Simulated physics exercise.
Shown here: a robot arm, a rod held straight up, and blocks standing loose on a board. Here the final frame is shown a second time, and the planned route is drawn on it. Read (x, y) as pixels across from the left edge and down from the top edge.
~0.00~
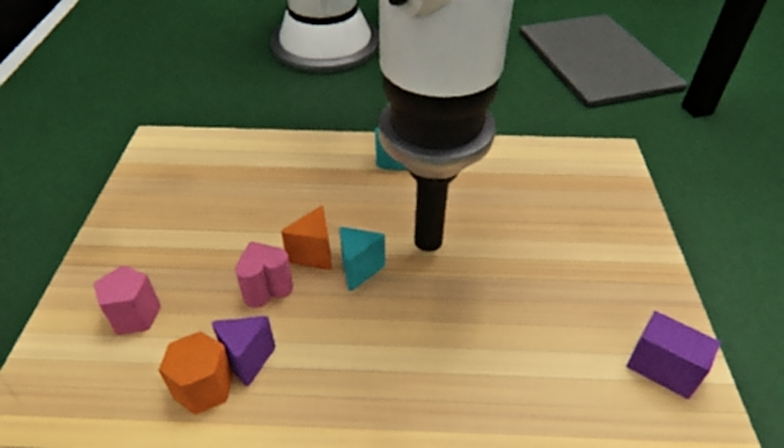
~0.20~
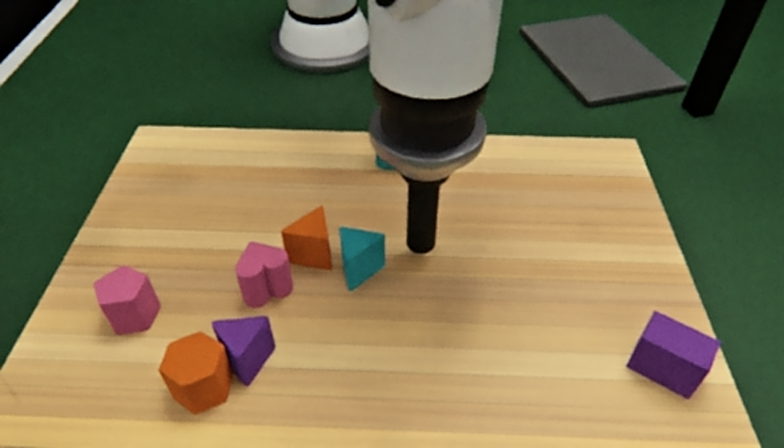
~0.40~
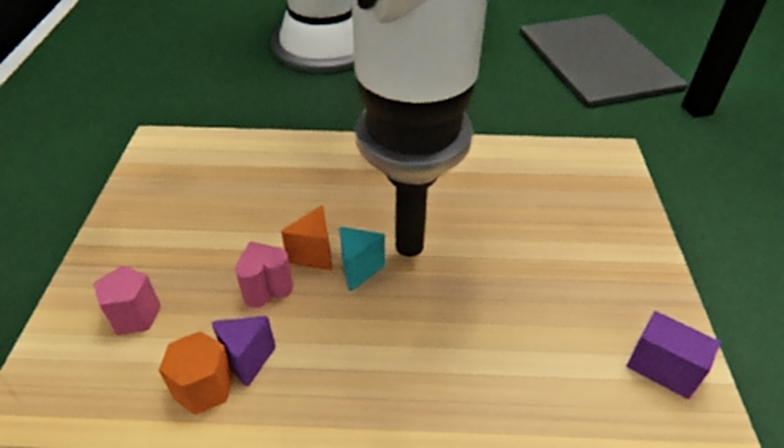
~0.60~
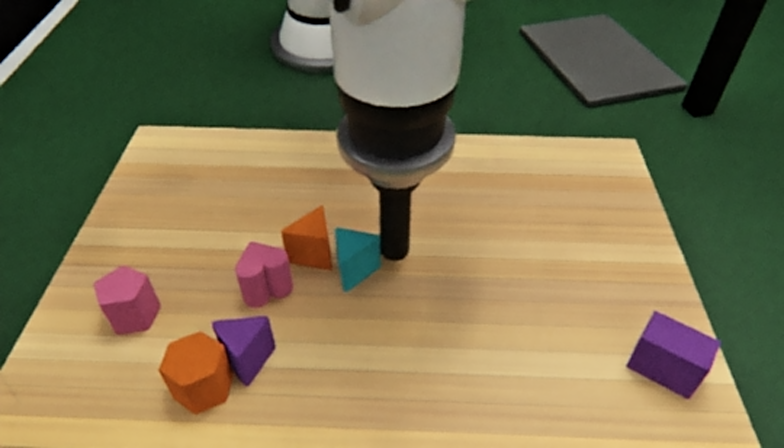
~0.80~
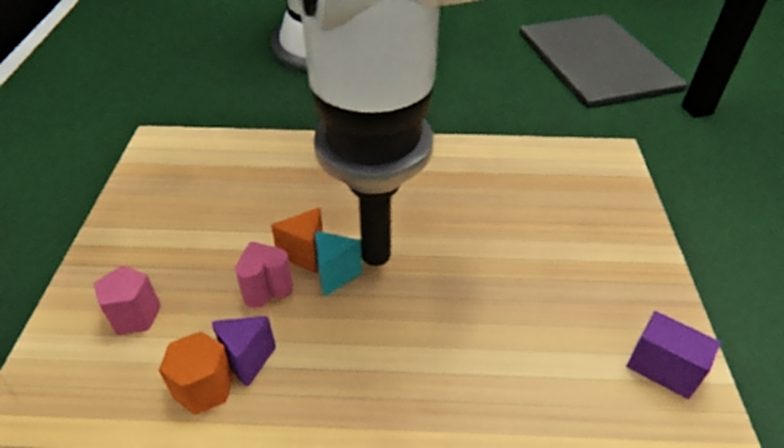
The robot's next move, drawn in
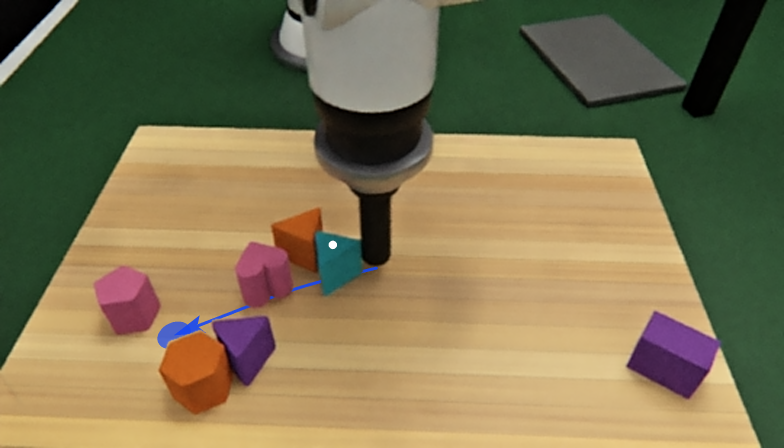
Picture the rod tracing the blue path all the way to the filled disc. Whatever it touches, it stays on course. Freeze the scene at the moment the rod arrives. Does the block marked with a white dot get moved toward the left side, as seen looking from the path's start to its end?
The answer is yes.
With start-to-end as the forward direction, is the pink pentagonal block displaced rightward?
My answer is yes.
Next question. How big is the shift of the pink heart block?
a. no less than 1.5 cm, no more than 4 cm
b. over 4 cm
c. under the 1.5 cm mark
Letter b.
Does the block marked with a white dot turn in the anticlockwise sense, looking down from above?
Yes
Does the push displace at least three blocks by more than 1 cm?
I expect so.
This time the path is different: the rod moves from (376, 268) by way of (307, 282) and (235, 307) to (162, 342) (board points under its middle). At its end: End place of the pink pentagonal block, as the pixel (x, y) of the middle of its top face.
(93, 276)
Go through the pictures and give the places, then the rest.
Tip of the rod (428, 242), middles of tops, pink pentagonal block (119, 284), pink heart block (260, 258), orange triangle (311, 224), turquoise triangle (358, 239), in the first frame.
Rod (421, 244), nothing pushed, in the second frame.
Rod (410, 247), nothing pushed, in the third frame.
Rod (395, 251), turquoise triangle (353, 241), in the fourth frame.
Rod (376, 255), pink pentagonal block (119, 284), pink heart block (260, 258), orange triangle (301, 224), turquoise triangle (333, 245), in the fifth frame.
The line goes from (376, 268) via (279, 295), ending at (174, 335); the dot is on the turquoise triangle.
On the path given first. One third of the way, rod (309, 272); pink heart block (218, 268), turned 30° clockwise; orange triangle (282, 225), turned 50° clockwise; turquoise triangle (263, 268), turned 20° anticlockwise.
Two thirds of the way, rod (241, 295); pink heart block (184, 282), turned 85° clockwise; orange triangle (282, 225), turned 50° clockwise; turquoise triangle (213, 301), turned 90° anticlockwise.
At the end, rod (169, 323); pink pentagonal block (86, 281); pink heart block (123, 291), turned 135° clockwise; orange triangle (282, 225), turned 50° clockwise; turquoise triangle (155, 333), turned 155° anticlockwise.
